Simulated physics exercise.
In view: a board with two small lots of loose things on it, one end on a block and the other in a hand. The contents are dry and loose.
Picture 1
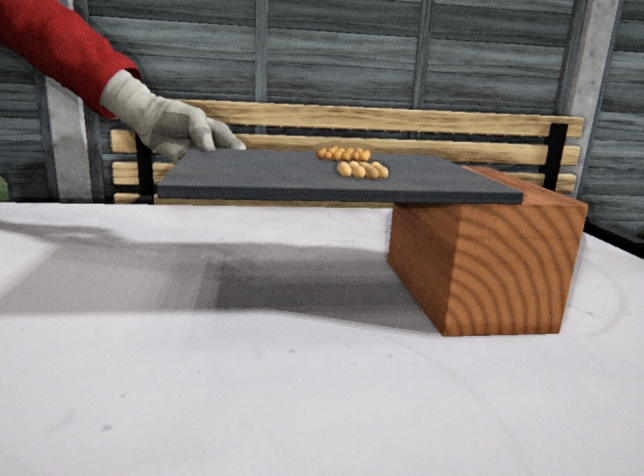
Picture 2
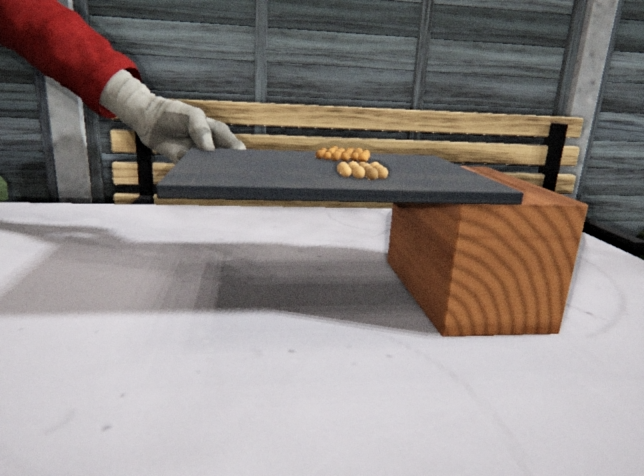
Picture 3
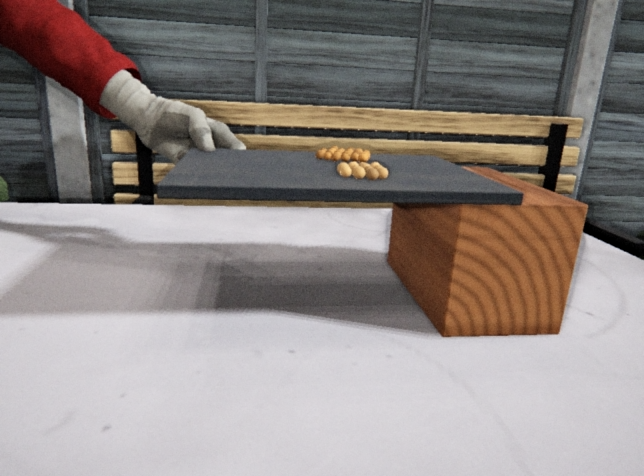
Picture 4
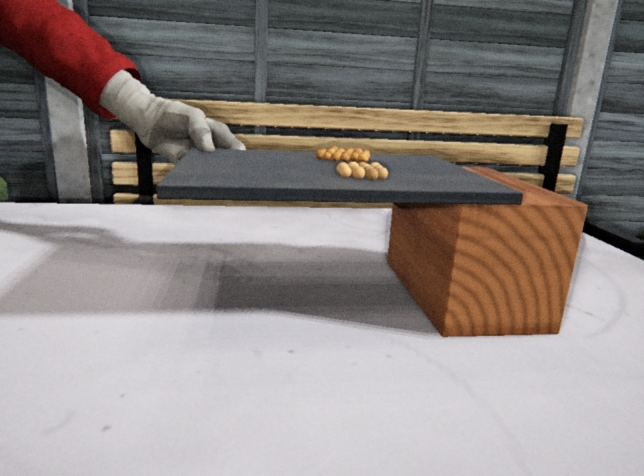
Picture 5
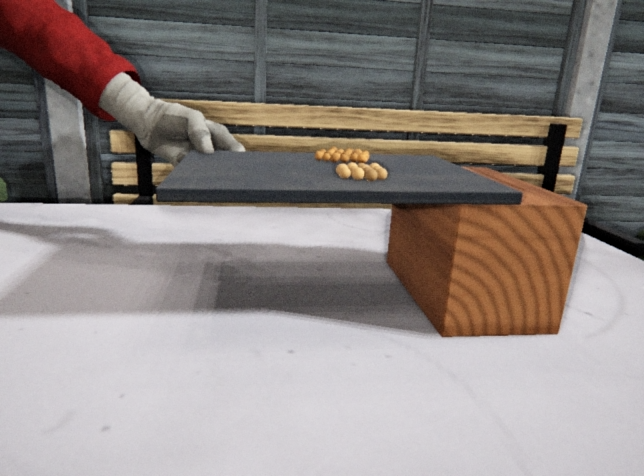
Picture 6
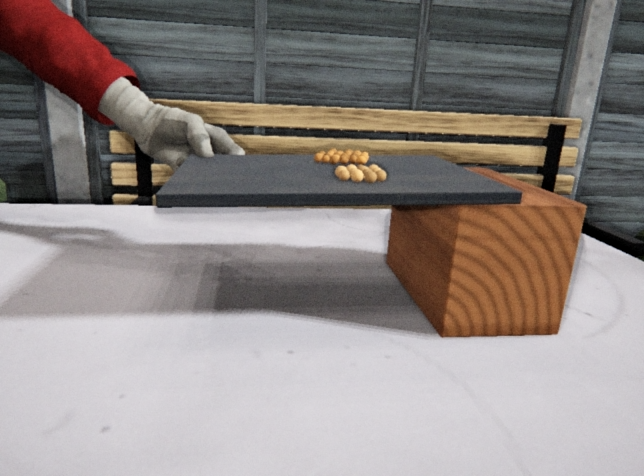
A gloved hand barely lowers the left end of a board holding two still handfuls.
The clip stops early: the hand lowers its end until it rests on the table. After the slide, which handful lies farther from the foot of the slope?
It is the front handful.
Then, 0.74 s on from there, board sloping at 17°; front handful the whole lot still on the board; back handful the whole lot still on the board.
Then, 1.39 s on from there, board sloping at 31°; front handful mostly up to a board's length out; back handful mostly up to a board's length out.
Then, 1.95 s on from there, board resting at 32°; front handful mostly one to two board lengths out; back handful mostly up to a board's length out.
In the end, board resting at 32°; front handful mostly one to two board lengths out, near a third gone off the table; back handful mostly up to a board's length out; the front handful has gone farther.
